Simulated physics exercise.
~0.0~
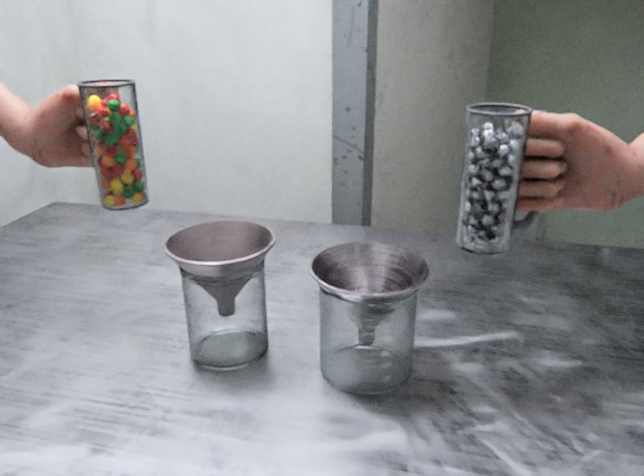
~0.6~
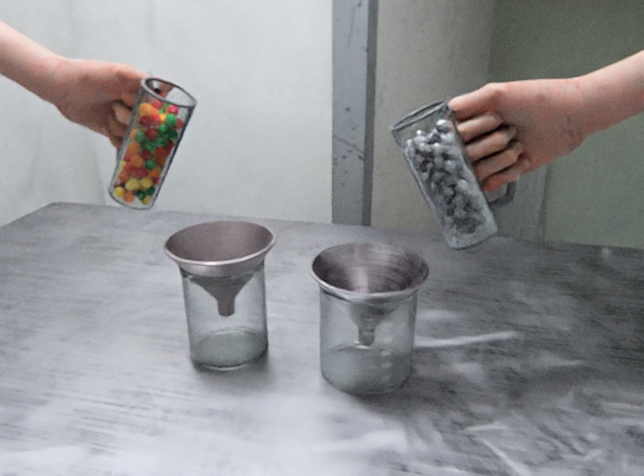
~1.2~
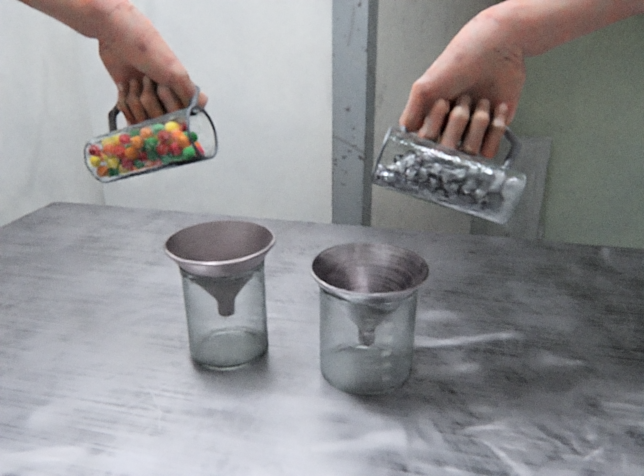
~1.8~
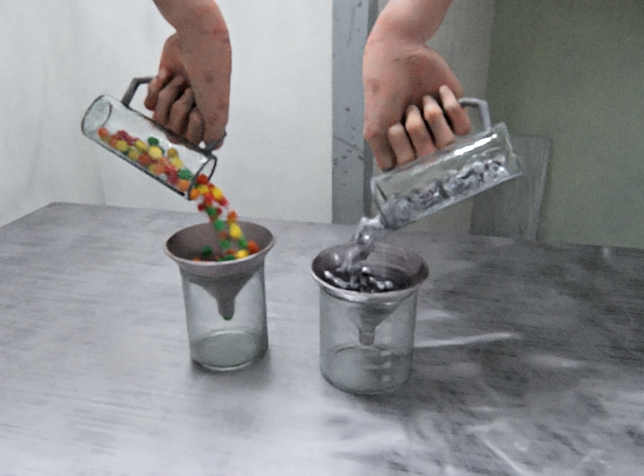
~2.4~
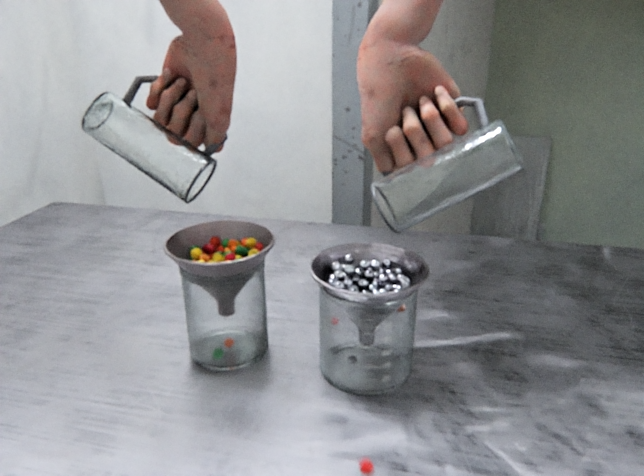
Two hands tip cups of colourful and silvery pieces into funnels, where nearly all stay stuck.
